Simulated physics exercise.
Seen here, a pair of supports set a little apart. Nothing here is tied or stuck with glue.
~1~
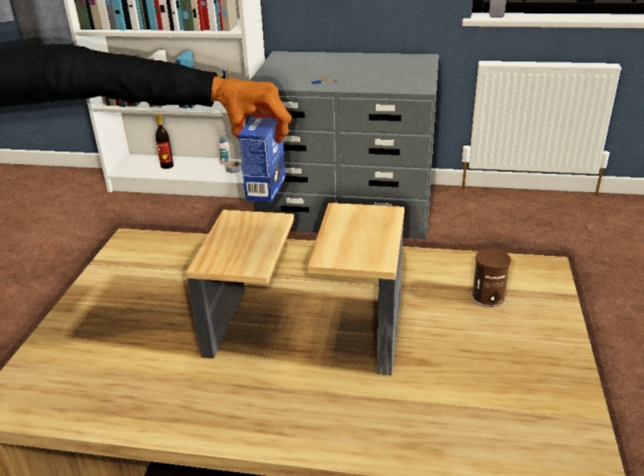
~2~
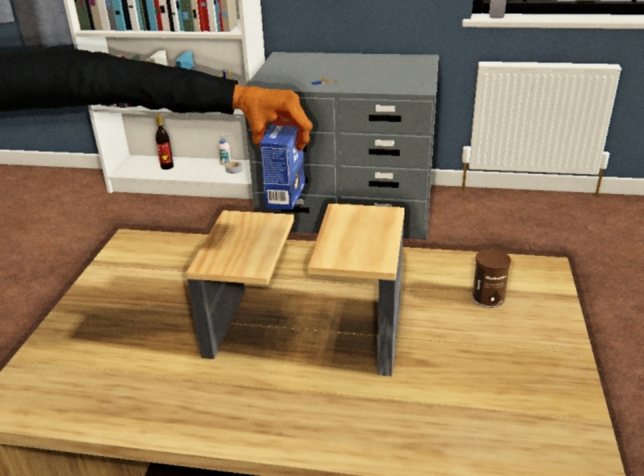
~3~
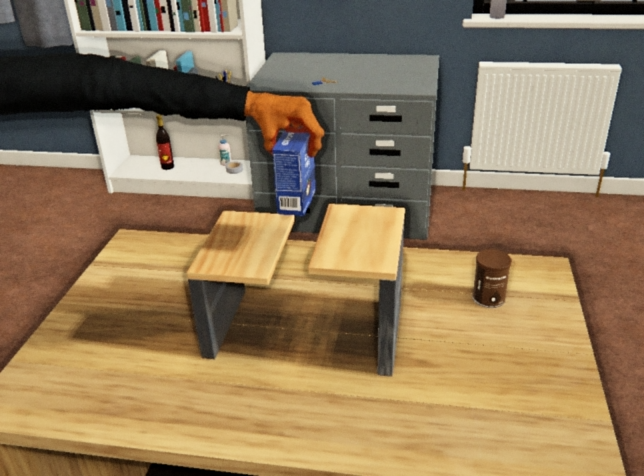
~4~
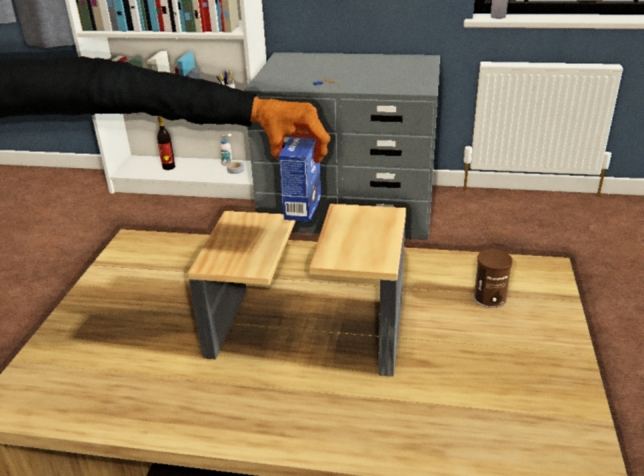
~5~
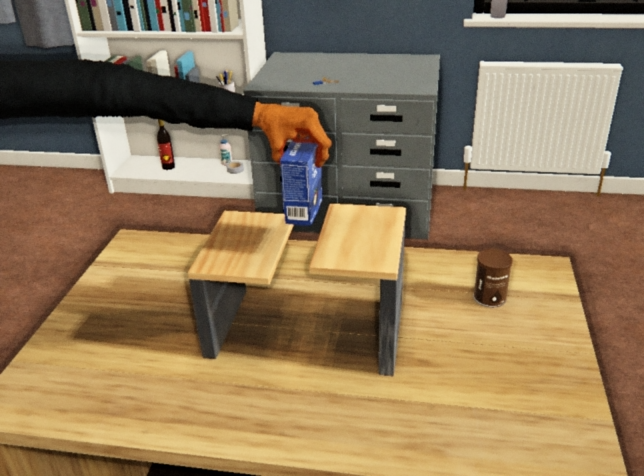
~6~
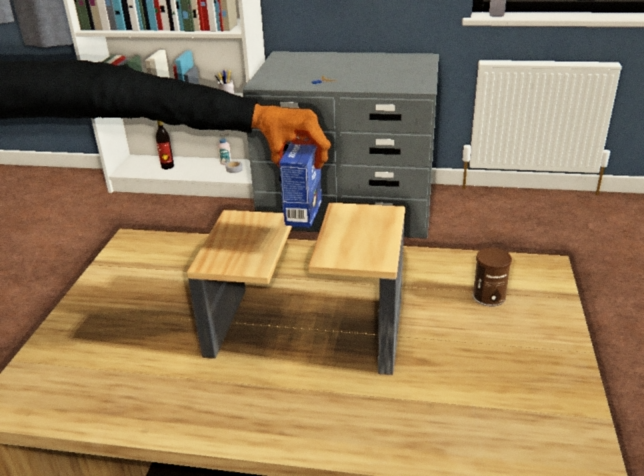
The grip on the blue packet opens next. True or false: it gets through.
True.
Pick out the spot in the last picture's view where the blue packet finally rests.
Pretty much around (309, 305), I'd say.
Then, 0.32 s past the last view, blue packet displaced well along near (308, 285).
Then, 0.66 s past the last view, blue packet displaced well along near (309, 305).
Finally, moved from the start, blue packet; brown tin still in place. Final places as the last picture's camera would see them, blue packet near (309, 305). The packet reaches the table.
